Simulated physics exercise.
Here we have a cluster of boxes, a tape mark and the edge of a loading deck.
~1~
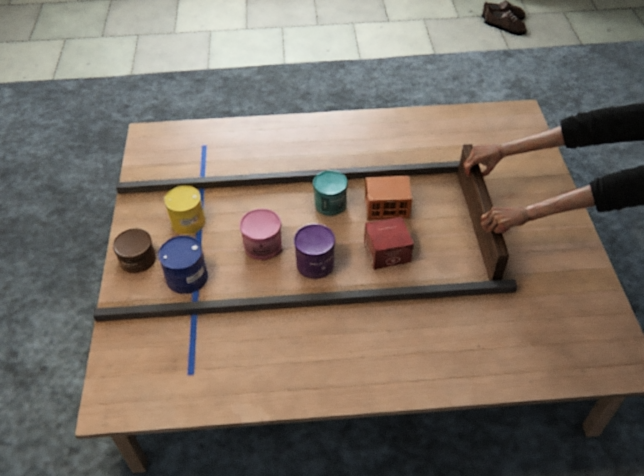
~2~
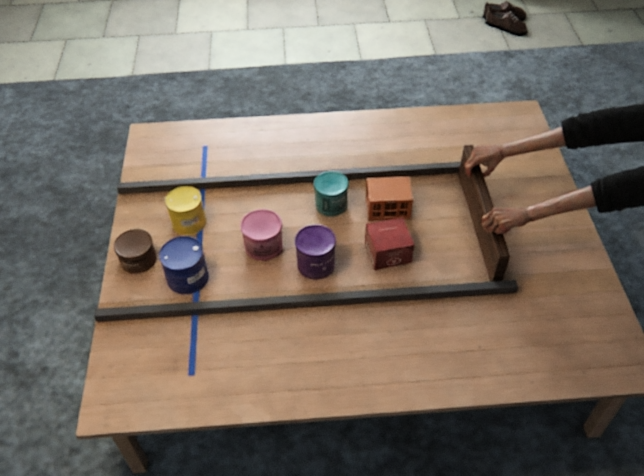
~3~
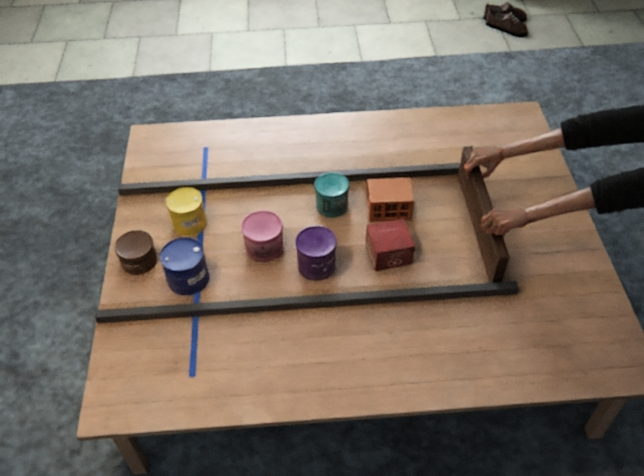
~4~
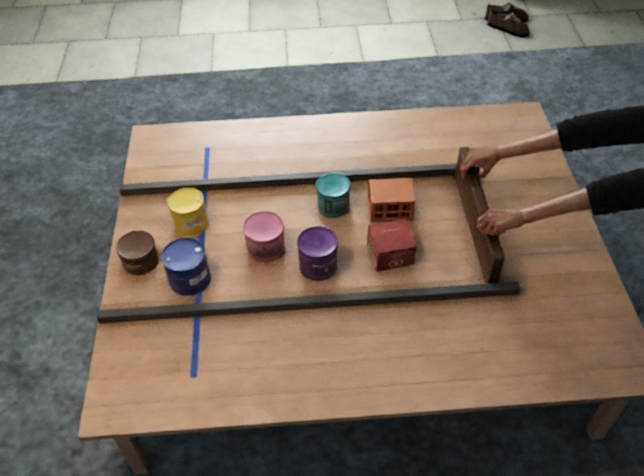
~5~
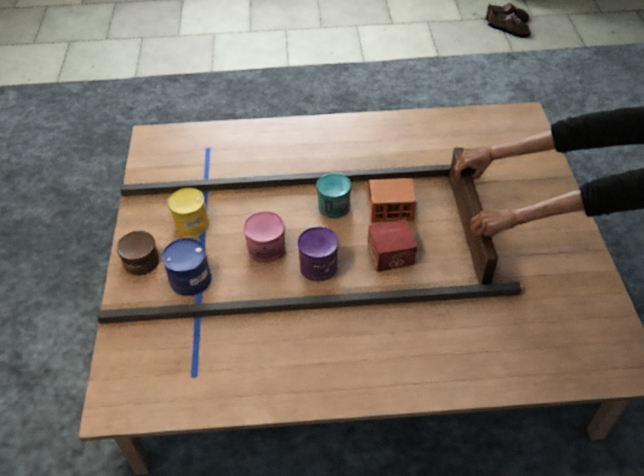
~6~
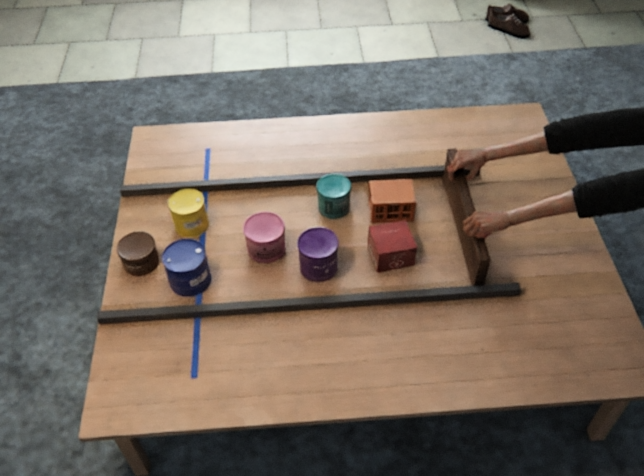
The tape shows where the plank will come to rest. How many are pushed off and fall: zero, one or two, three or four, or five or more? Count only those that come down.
Here the number that fall off is one or two.
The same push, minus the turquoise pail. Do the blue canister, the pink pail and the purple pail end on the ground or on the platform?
The blue canister is lost, the pink pail is kept, the purple pail remains up.
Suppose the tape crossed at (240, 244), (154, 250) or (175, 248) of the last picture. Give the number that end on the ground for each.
It would be 0, 6 and 3.
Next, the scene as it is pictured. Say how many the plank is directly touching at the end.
2 of them.
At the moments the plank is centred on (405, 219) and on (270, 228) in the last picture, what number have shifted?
The counts are 2 and 7.
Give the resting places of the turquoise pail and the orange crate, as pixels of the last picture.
The turquoise pail stops around (143, 207); the orange crate around (181, 215).
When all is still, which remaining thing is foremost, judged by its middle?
Foremost is the yellow canister.
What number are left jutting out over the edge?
Overhanging: 1.
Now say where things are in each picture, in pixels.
The first picture shows brown pail (135, 251); yellow canister (185, 210); blue canister (184, 265); plank (481, 211); tape (198, 244).
The second picture shows yellow canister (186, 211); plank (482, 211).
The third picture shows blue canister (185, 266); red box (390, 245).
The fourth picture shows brown pail (138, 253); orange crate (391, 200).
The fifth picture shows yellow canister (189, 213); pink pail (265, 237).
The sixth picture shows brown pail (139, 254); yellow canister (189, 213); blue canister (187, 268); plank (464, 215); tape (202, 247).
Soon after, none off yet; brown pail at rest near (139, 254); yellow canister at rest near (189, 213); blue canister at rest near (187, 268).
At rest, the number that fall off is one or two; fallen, blue canister and brown pail.
